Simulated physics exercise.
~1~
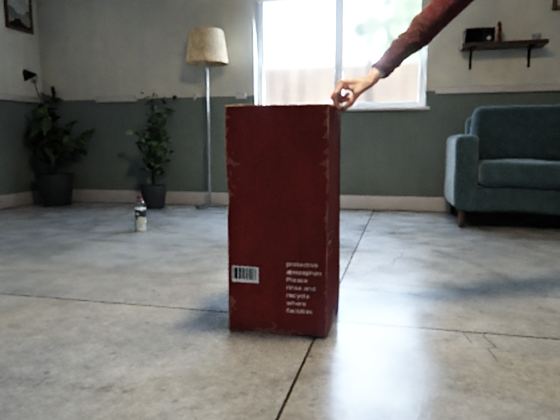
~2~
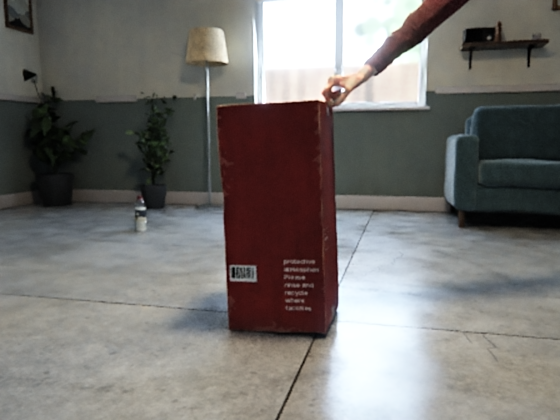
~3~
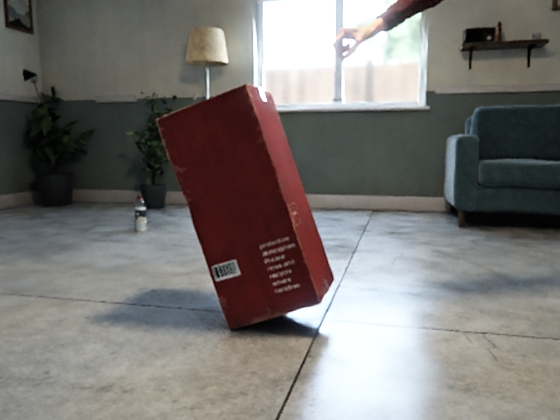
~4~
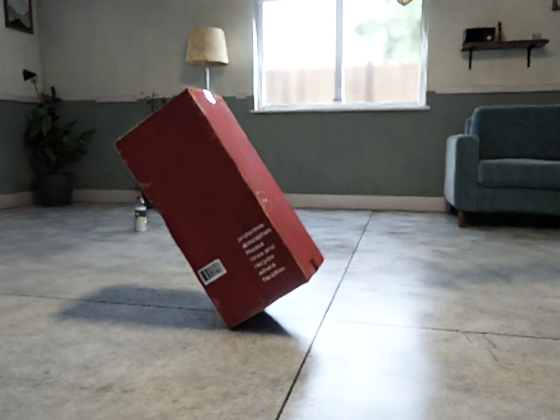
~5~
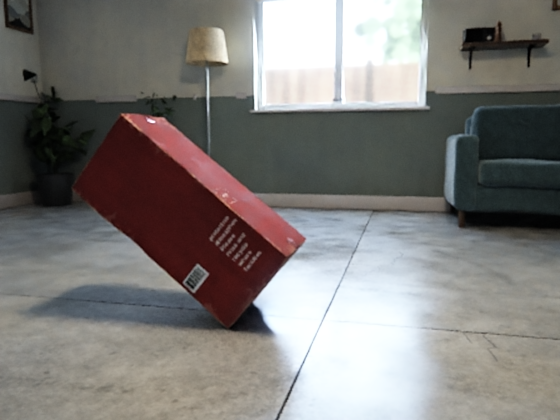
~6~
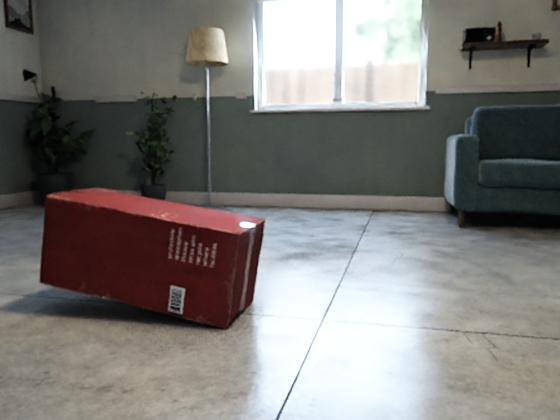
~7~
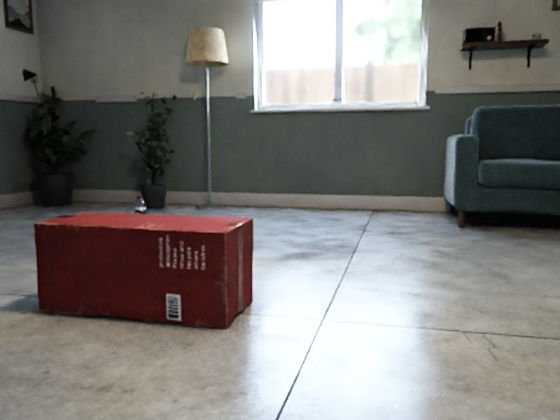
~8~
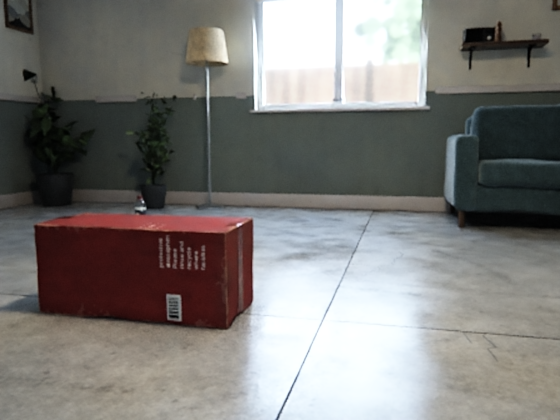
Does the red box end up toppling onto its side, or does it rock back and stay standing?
The red box topples to the left and ends up lying on its side.
